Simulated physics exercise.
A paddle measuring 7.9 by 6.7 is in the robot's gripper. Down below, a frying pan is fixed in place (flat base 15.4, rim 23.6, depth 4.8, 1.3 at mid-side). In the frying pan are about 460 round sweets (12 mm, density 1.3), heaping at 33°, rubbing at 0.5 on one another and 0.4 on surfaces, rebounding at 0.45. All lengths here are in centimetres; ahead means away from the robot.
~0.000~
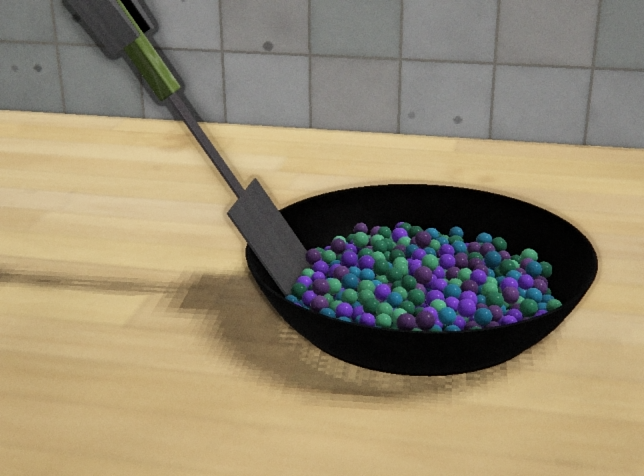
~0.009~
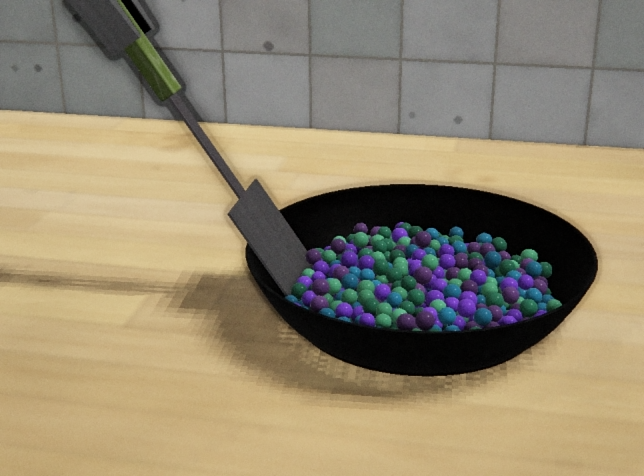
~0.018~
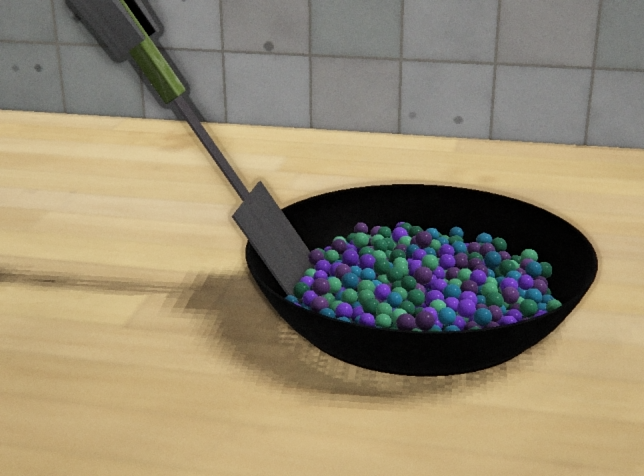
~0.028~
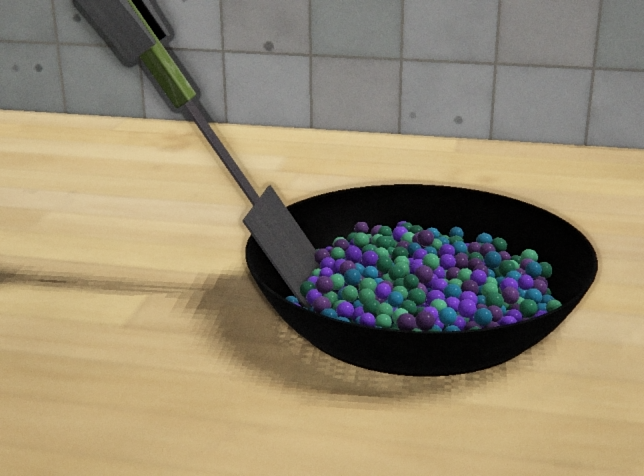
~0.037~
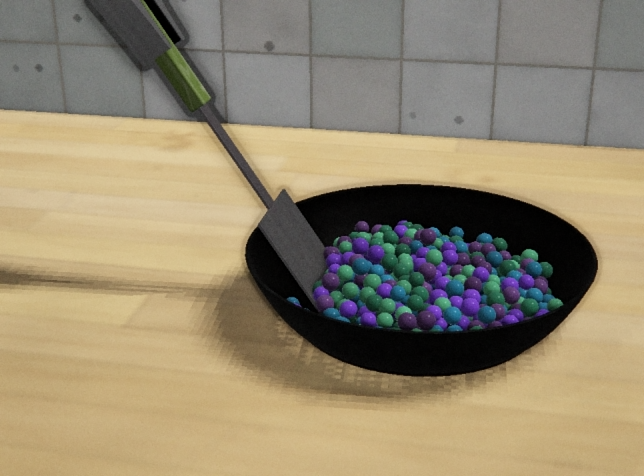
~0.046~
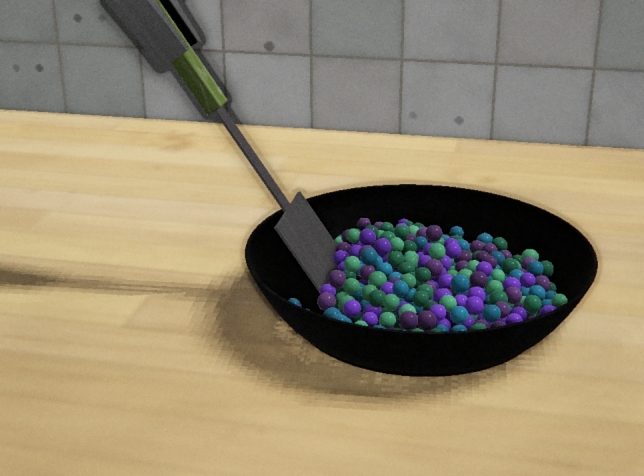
Green, purple and blue balls in a black pan being nudged slightly right by a grey paddle in a robot's gripper.
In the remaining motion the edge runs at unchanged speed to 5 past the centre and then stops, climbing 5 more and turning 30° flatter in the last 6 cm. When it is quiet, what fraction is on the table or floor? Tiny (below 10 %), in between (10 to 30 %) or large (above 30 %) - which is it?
In between, so 10 to 30 %.
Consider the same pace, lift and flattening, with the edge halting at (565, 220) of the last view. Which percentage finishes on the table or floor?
I'd estimate about 35 per cent.
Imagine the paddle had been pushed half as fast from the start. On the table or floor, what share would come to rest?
It would be roughly 5 percent.
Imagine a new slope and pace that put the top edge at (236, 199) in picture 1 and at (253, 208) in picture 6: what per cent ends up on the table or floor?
It works out to about 0 %, more or less.
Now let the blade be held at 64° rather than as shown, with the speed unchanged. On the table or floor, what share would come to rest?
My guess is close to 15 per cent.
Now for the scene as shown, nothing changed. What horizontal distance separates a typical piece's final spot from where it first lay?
The value is roughly 3 cm.
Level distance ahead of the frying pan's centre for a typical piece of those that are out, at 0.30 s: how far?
Roughly 22 cm.
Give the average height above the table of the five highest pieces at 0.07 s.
Estimated height above table: Approx. 7 cm.
By 0.07 s, sloping 55°, highest piece 7 above the table; 459 in the frying pan.
By 0.09 s, sloping 46°, highest piece 9 above the table; 459 in the frying pan.
By 0.30 s, sloping 26°, highest piece 12 above the table; 394 in the frying pan, 30 on the table or floor, 35 on the blade or in flight.
By 1.35 s, sloping 26°, highest piece 5 above the table; 393 in the frying pan, 66 on the table or floor.
Final count, 393 in the frying pan, 66 on the table or floor. That is 14 % on the table or floor.
